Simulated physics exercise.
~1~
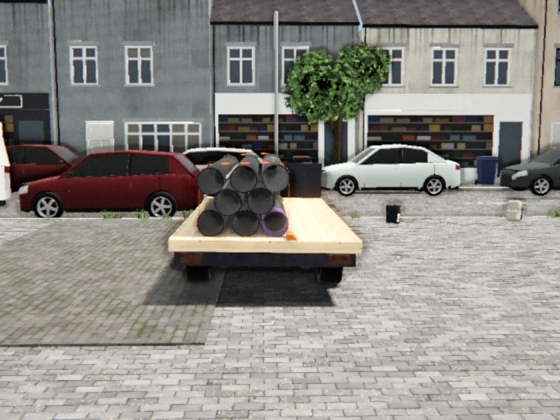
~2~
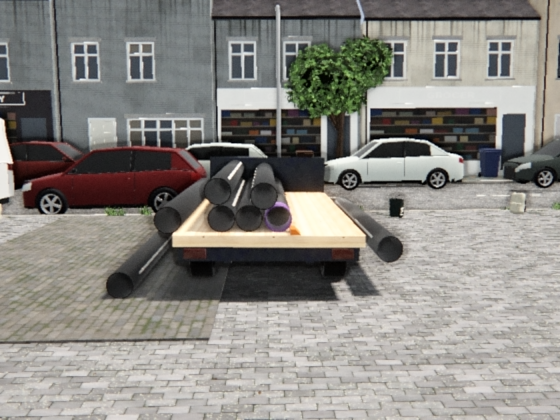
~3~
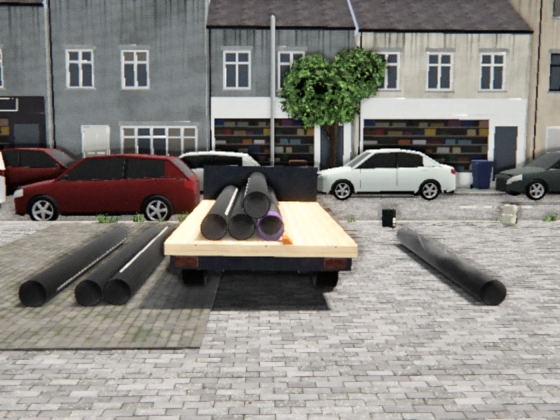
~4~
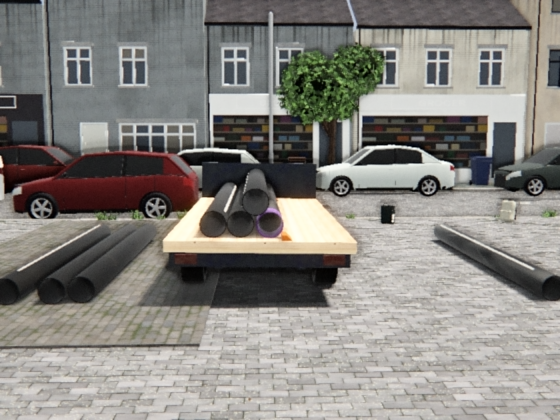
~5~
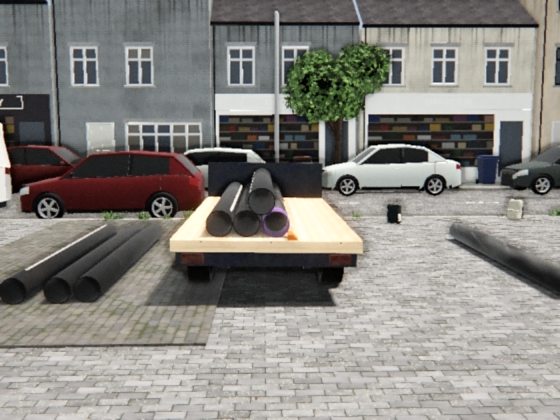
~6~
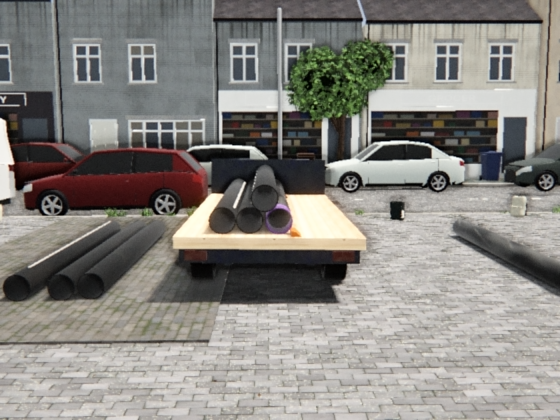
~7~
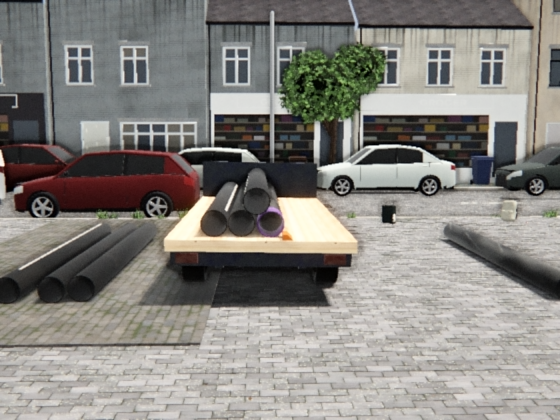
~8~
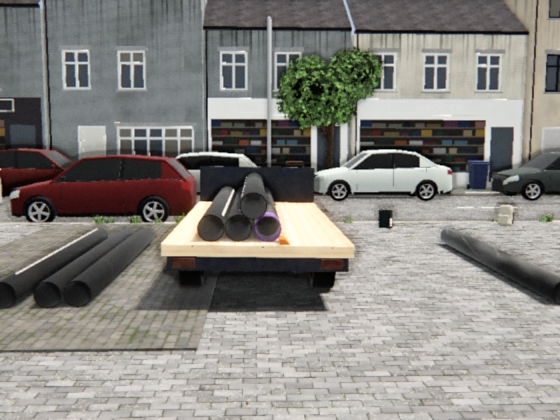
Steel pipes roll off both sides of a flat trailer, while the purple one stays aboard.
